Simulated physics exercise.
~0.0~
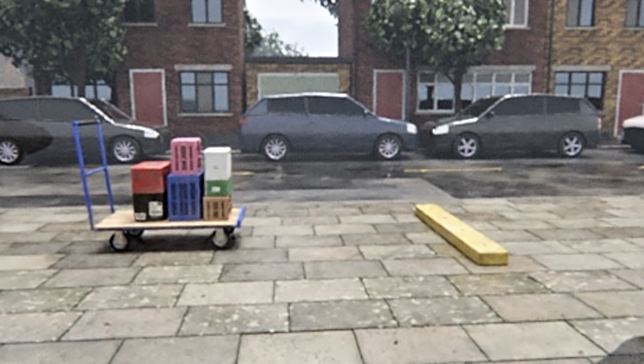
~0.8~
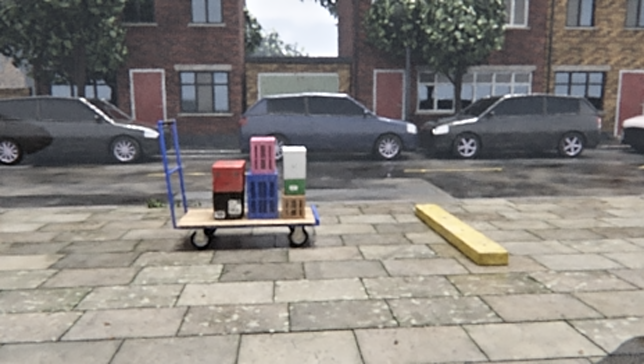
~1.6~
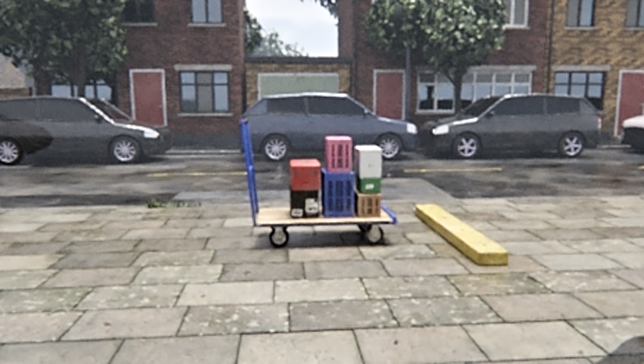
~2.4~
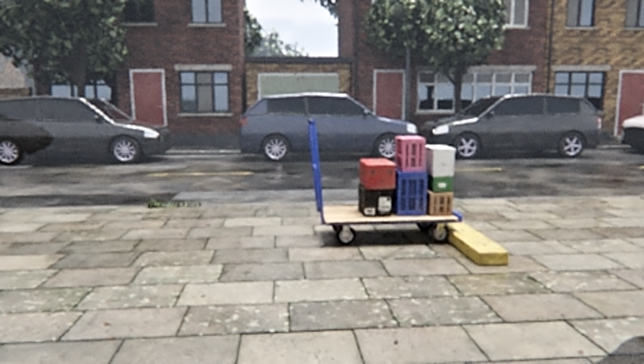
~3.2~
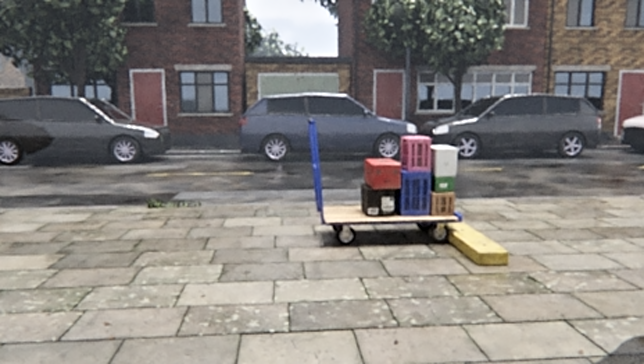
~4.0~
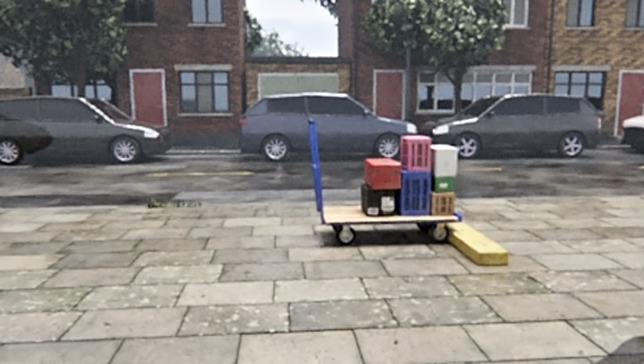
A flatbed trolley stacked with colourful crates and boxes rolled right across the paving towards a yellow kerb, with parked cars behind it. It stopped abruptly at the kerb, the load shifted slightly forward, and everything stayed on the deck.
